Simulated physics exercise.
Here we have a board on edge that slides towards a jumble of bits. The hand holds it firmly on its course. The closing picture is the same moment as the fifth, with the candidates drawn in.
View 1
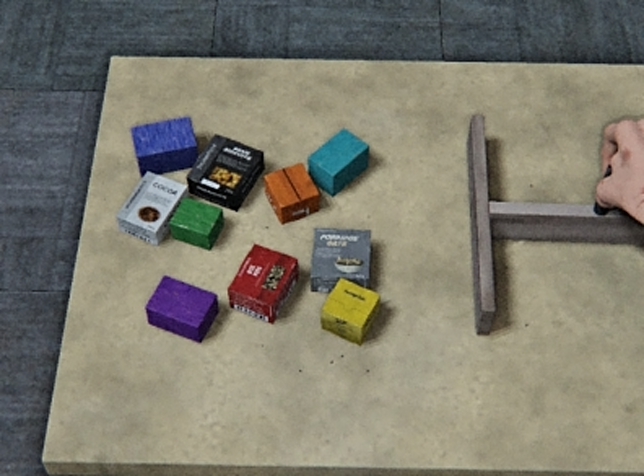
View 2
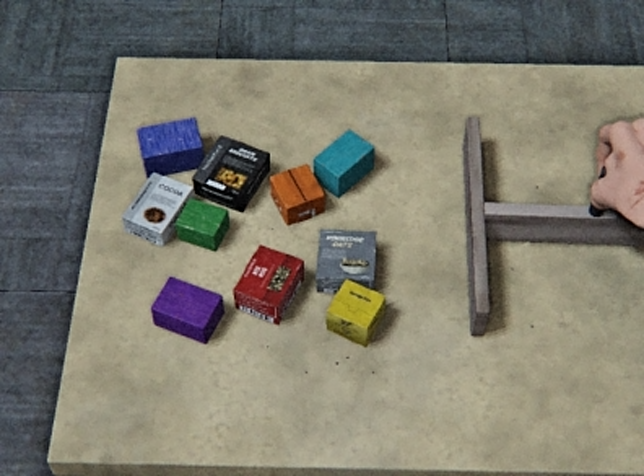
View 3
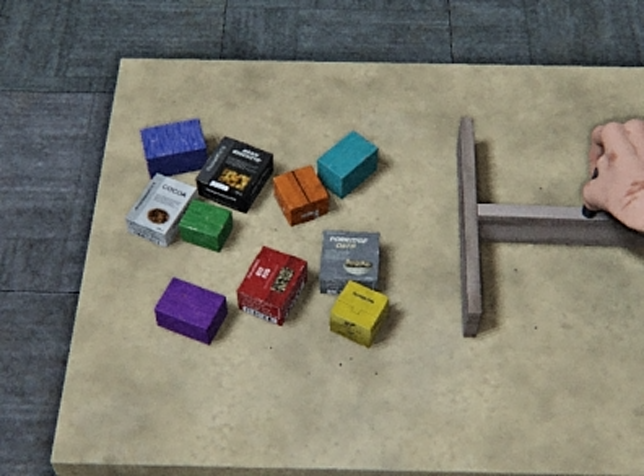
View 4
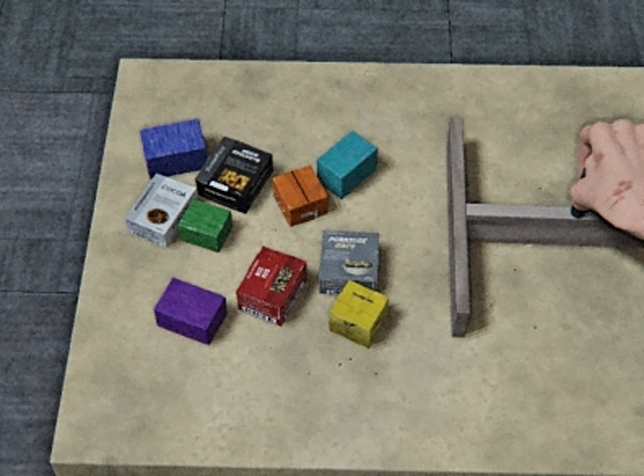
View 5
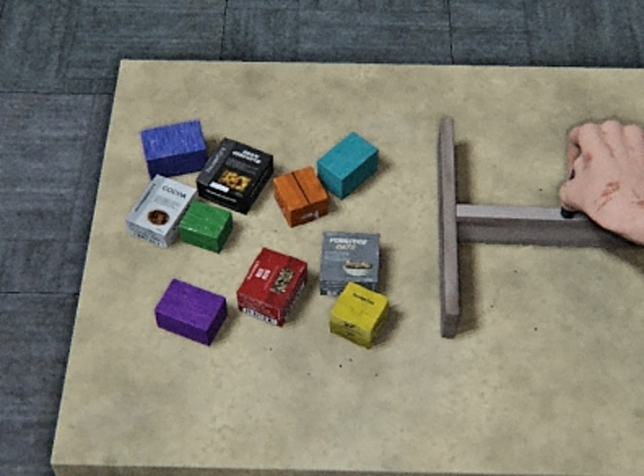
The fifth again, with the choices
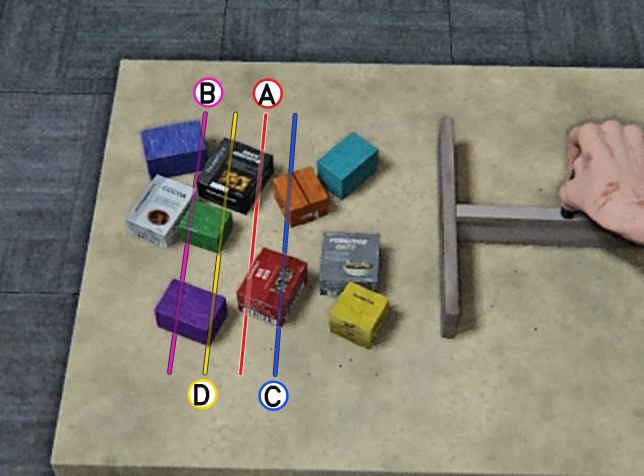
A hand at the right edge slides an upright grey board slowly and steadily leftward across a mottled beige tabletop above dark carpet tiles, seen from above at an angle. On the left lie blue, turquoise, orange, green, purple and yellow blocks among black, white, red and grey packets. The gap narrows while these stay untouched in their places, and the view shifts very slightly early on.
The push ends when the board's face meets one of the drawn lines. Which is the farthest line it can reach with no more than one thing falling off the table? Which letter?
No second one falls up to D.
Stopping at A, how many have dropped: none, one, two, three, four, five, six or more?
By then, none.
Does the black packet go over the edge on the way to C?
No.
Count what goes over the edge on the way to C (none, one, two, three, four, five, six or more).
In all, none.
On the marked copy, A at (254, 234); B at (189, 232); C at (286, 234); D at (222, 233).
Taking D. A third of the way, board (368, 208); yellow packet (332, 322); turquoise block (331, 167).
Two thirds of the way, board (286, 206); blue block (162, 149); white packet (153, 219).
When it is over, board (225, 205); white packet (98, 220); blue block (111, 140); none fallen.
As for the rest, A is within the limit but short; B drops three; C is within the limit but short.
